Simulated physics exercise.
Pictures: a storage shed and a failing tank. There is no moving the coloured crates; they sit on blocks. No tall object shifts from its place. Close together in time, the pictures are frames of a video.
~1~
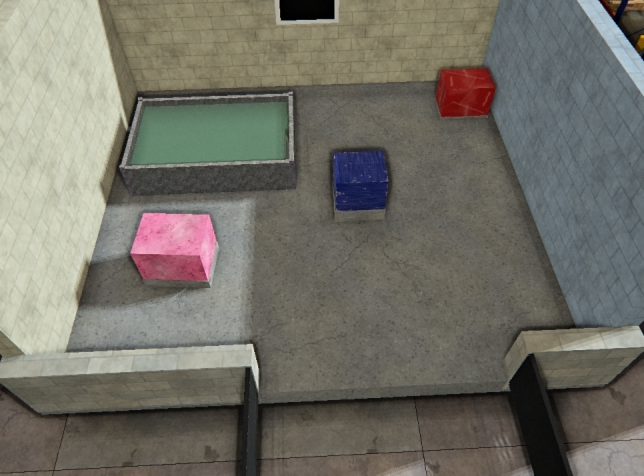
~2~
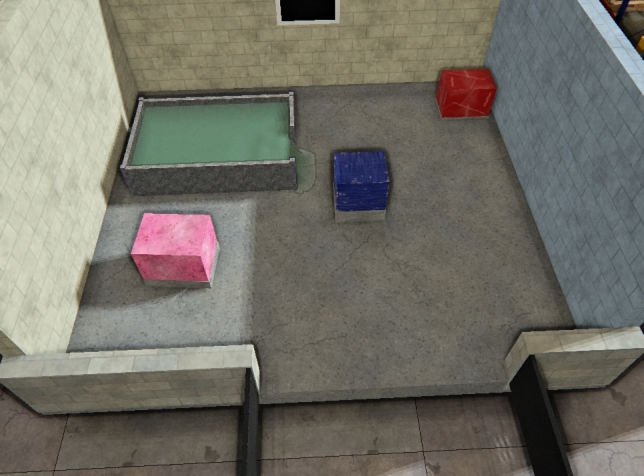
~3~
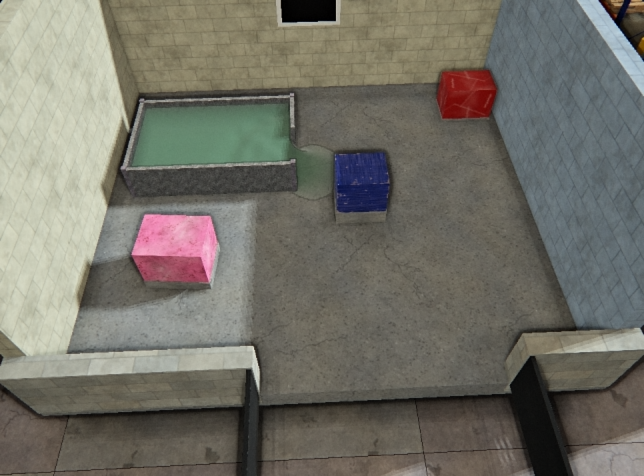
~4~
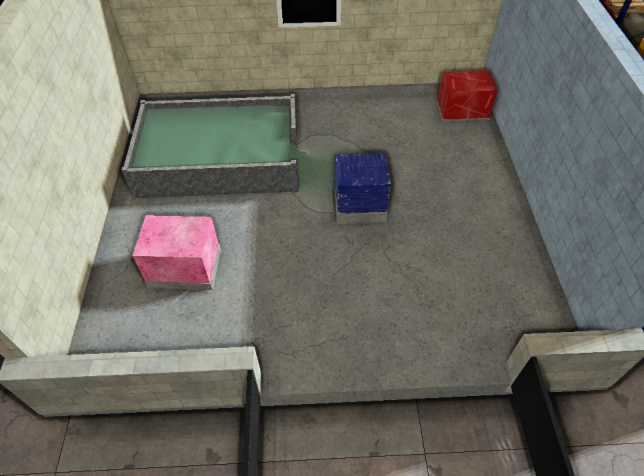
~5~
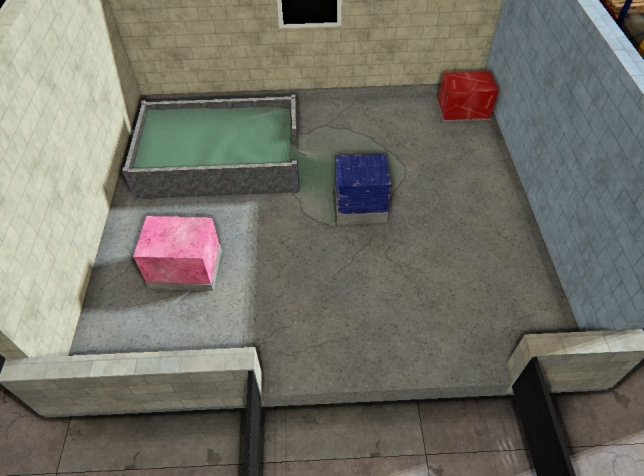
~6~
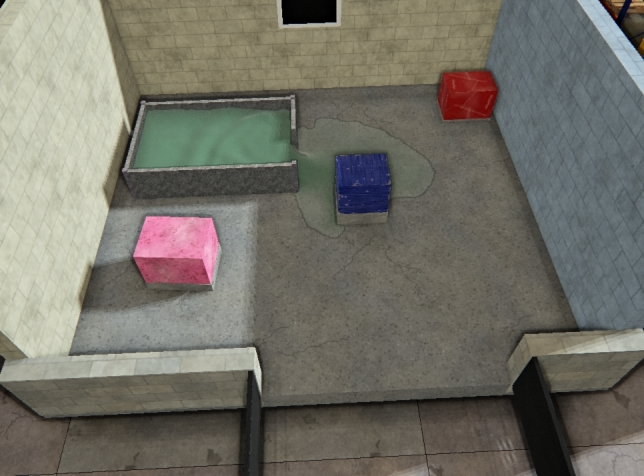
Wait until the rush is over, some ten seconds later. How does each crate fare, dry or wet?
The pink crate comes out dry. The blue crate comes out dry. The red crate comes out wet.
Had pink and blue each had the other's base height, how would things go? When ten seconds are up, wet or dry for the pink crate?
Then: The pink crate is not reached.
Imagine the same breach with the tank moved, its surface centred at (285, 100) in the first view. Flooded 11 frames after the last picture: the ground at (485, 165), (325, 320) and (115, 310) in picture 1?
As listed: Covered, dry, dry.
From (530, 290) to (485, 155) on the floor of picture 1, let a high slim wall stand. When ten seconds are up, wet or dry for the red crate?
Red crate: Flooded.
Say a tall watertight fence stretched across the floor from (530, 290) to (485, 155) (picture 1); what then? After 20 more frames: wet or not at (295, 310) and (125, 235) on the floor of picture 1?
As listed: Flooded, free of water.
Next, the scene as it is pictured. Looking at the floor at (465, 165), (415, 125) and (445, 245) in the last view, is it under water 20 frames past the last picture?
First inundated, second inundated, third spared.
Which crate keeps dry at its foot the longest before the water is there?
The one in pink.
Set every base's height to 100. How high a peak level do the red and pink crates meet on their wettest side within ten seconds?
I'd put it at some 560 % for one and some 20 % for the other, in that order.
A moment on, water covers 25 % of the floor; the pink crate not reached, the blue crate water round its plinth, the red crate water round its plinth.
Next, water covers 35 % of the floor; the pink crate not reached, the blue crate water round its plinth, the red crate water round its plinth.
Then, water covers 40 % of the floor; the pink crate water round its plinth, the blue crate water round its plinth, the red crate water round its plinth.
Later, water covers 60 % of the floor; the pink crate water round its plinth, the blue crate water round its plinth, the red crate water round its plinth.
In the end, water covers 85 % of the floor; the pink crate stayed above the water, the blue crate stayed above the water, the red crate was topped.
